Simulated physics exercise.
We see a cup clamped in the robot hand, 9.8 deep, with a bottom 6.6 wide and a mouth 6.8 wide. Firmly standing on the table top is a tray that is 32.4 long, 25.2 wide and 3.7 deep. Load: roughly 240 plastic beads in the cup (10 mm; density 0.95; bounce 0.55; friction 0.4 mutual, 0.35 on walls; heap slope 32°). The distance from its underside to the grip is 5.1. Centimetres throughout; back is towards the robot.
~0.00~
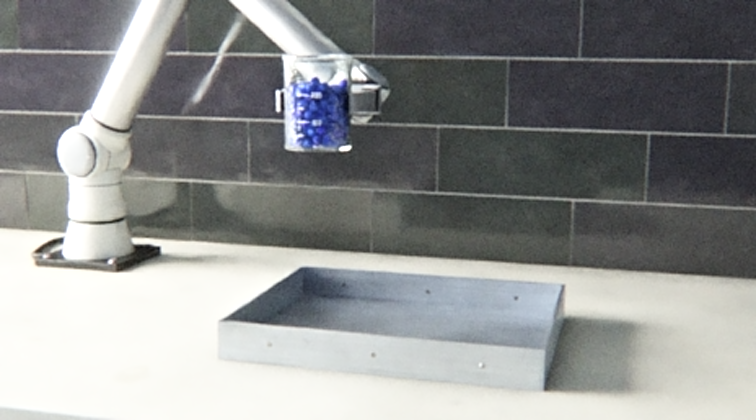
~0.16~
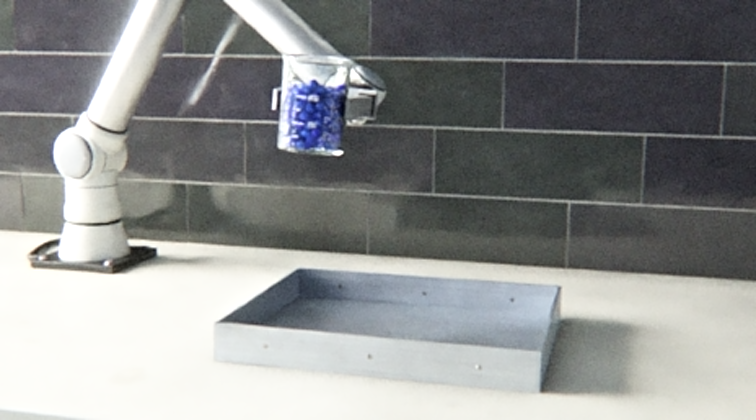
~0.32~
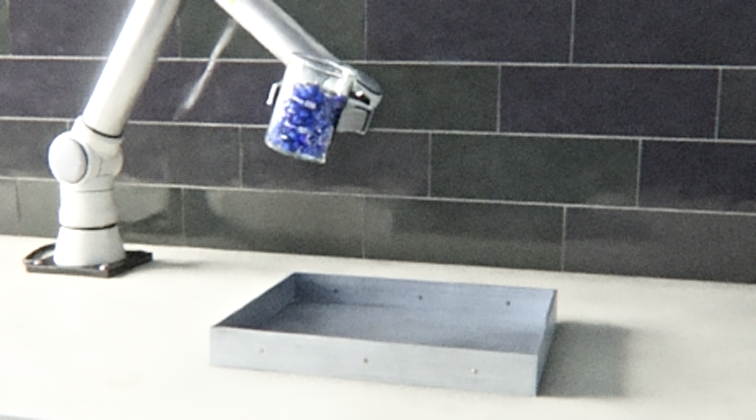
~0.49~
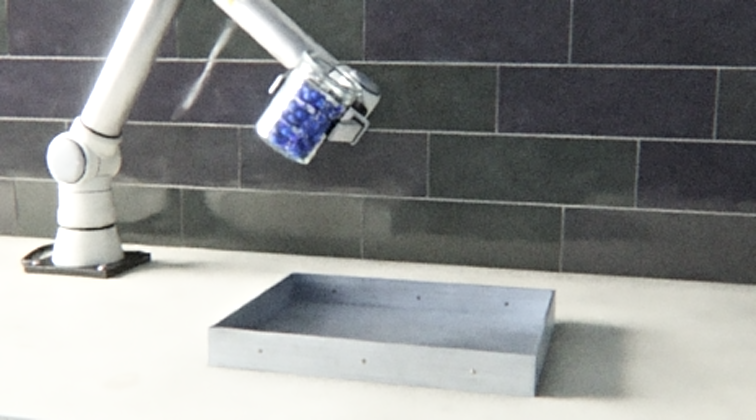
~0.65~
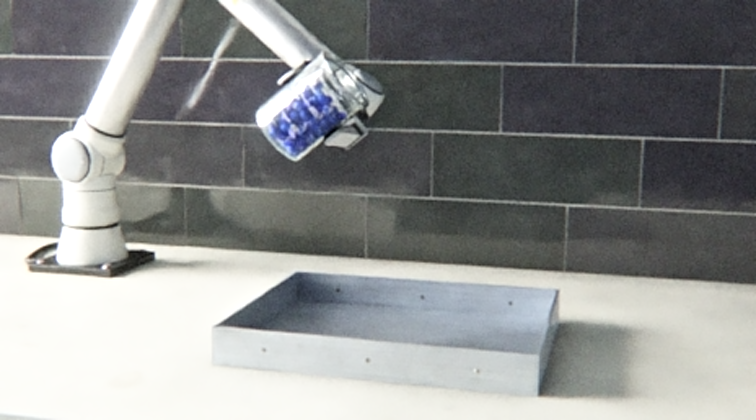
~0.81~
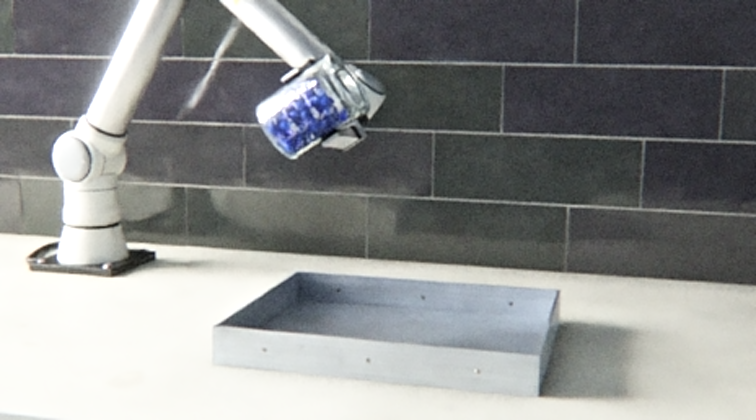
A clear cup of blue beads, gripped by a pale robot arm, hangs above a light tabletop before a dark tiled wall, seen from the front and slightly above. The arm's base stands at the left, and an empty blue-grey rectangular tray sits near the centre. The gripper tilts the upright cup steadily until its base swings lower left, the beads shifting inside, while the view wavers slightly.
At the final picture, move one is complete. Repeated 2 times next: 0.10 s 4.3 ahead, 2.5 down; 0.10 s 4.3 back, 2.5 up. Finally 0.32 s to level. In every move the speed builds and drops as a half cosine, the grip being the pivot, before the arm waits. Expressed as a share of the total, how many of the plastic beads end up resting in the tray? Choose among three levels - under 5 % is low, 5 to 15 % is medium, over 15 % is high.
The level is medium.
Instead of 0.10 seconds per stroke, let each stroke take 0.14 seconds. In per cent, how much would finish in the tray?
In that case around 5 per cent.
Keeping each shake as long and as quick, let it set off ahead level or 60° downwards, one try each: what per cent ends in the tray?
It comes to around 25 per cent on the first try and around 0 per cent on the second.
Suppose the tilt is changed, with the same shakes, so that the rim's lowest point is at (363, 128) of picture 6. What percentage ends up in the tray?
Roughly 35 per cent.
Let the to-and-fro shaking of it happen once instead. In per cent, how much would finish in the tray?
Approx. 5 per cent.
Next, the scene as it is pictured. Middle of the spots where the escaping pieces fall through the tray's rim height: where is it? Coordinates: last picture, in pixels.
Roughly at (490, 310).
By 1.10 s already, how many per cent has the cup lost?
About 5 per cent so far.
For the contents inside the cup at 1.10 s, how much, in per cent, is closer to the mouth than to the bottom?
Mouth half: Close to 35 per cent.
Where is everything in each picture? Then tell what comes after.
The first picture shows cup middle at (318, 104), level; upper third of the load around (318, 95), from x 290 to 345, top at y 80; 238 in the cup.
The second picture shows cup middle at (314, 105), tilted 5° forward; upper third of the load around (314, 96), from x 285 to 340, top at y 85.
The third picture shows cup middle at (310, 109), tilted 19° forward; upper third of the load around (309, 100), from x 275 to 340, top at y 85.
The fourth picture shows cup middle at (308, 109), tilted 37° forward; upper third of the load around (305, 101), from x 265 to 340, top at y 80.
The fifth picture shows cup middle at (311, 108), tilted 51° forward; upper third of the load around (308, 99), from x 265 to 345, top at y 80.
The sixth picture shows cup middle at (312, 108), tilted 56° forward; upper third of the load around (307, 99), from x 265 to 345, top at y 80; 238 in the cup.
By 1.10 s, tilted 56° forward, highest piece 27 above the table; 231 in the cup, 7 in flight or on a rim.
By 1.39 s, tilted 24° forward, highest piece 28 above the table; 213 in the cup, 8 in the tray, 17 in flight or on a rim.
By 1.73 s, level, highest piece 29 above the table; 213 in the cup, 20 in the tray, 5 on the table or floor.
By 2.78 s, level, highest piece 29 above the table; 213 in the cup, 20 in the tray, 5 on the table or floor.
Final count, 213 in the cup, 20 in the tray, 5 on the table or floor. That is 8 % in the tray.
